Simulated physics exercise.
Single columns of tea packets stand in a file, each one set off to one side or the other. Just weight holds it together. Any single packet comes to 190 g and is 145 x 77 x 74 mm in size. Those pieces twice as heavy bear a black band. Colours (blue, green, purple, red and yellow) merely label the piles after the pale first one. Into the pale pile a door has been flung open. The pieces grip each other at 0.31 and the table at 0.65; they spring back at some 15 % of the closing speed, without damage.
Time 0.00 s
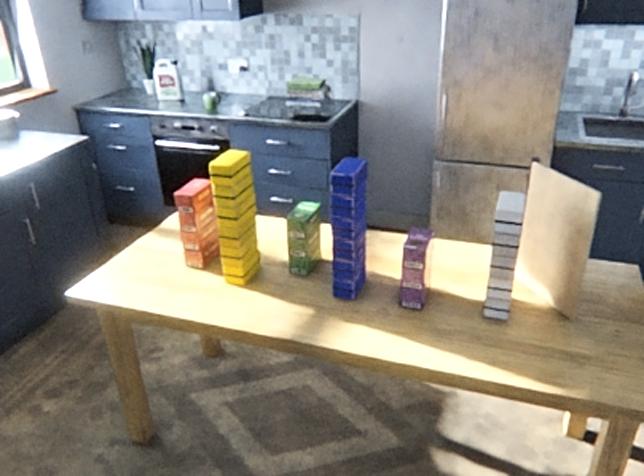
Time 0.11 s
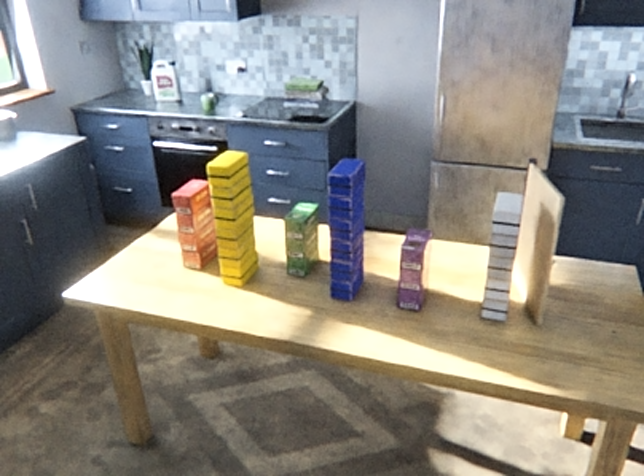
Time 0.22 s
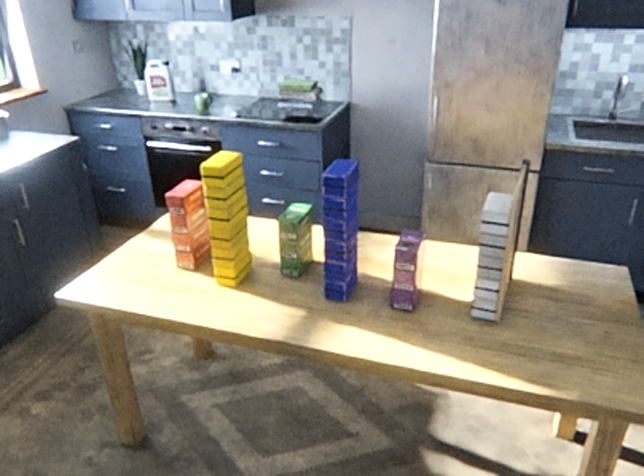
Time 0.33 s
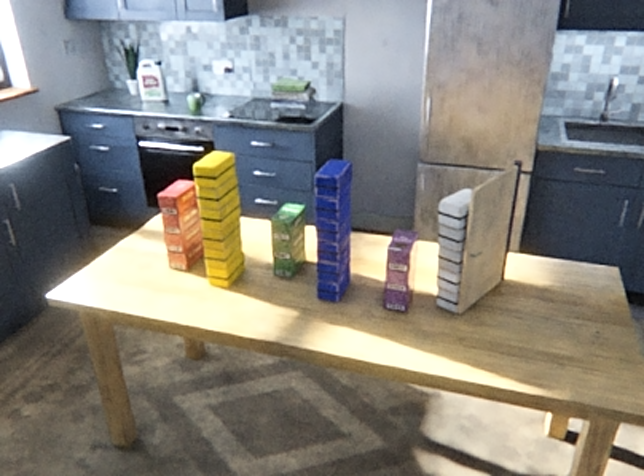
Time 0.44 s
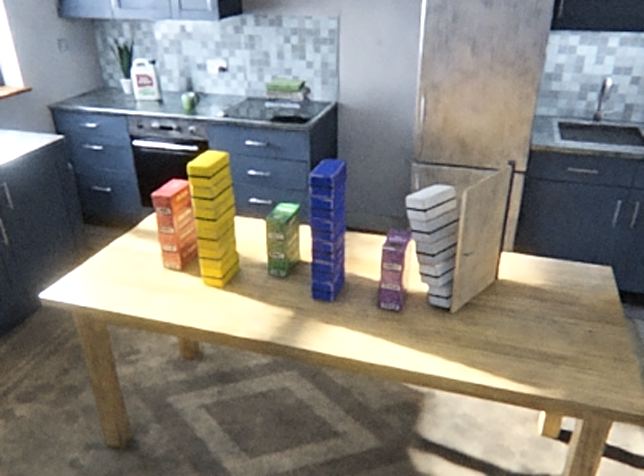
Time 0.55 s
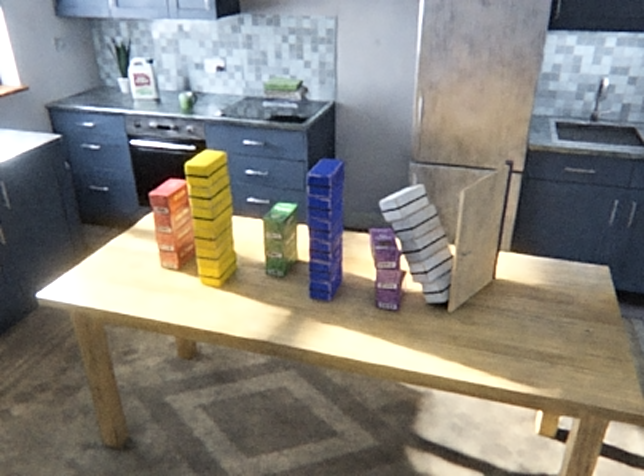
A pale board on a wooden table swung left into the white stack at the right end, which leaned further and further toward the short purple stack, while the red, yellow, green and blue stacks stayed upright.
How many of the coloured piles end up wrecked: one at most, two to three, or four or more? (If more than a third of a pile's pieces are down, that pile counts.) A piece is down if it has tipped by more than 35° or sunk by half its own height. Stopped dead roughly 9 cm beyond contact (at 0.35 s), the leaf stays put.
One at most.
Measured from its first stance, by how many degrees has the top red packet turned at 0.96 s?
0°.
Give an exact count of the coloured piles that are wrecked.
The number is 1.
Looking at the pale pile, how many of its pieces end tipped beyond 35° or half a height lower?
5 pieces.
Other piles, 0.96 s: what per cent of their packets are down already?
At that moment 10 per cent.
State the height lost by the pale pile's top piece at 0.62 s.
Some 8 centimetres.
By 0.62 s, 5 of the pale pile down; none of the 22 other packets down, 3 disturbed; top purple packet tilted 6°.
By 0.74 s, 5 of the pale pile down; none of the 22 other packets down, 2 disturbed; top purple packet tilted 25°.
By 0.96 s, 5 of the pale pile down; 2 of the 22 other packets down; top purple packet tilted 54°, 53 mm lower.
When it is over (1.6 s), 5 of the pale pile down; 2 of the 22 other packets down; top purple packet tilted 54°, 53 mm lower; top blue packet unmoved. Wrecked, purple. In pixels of the last frame, middles, top purple packet near (351, 262), top blue packet near (326, 178).
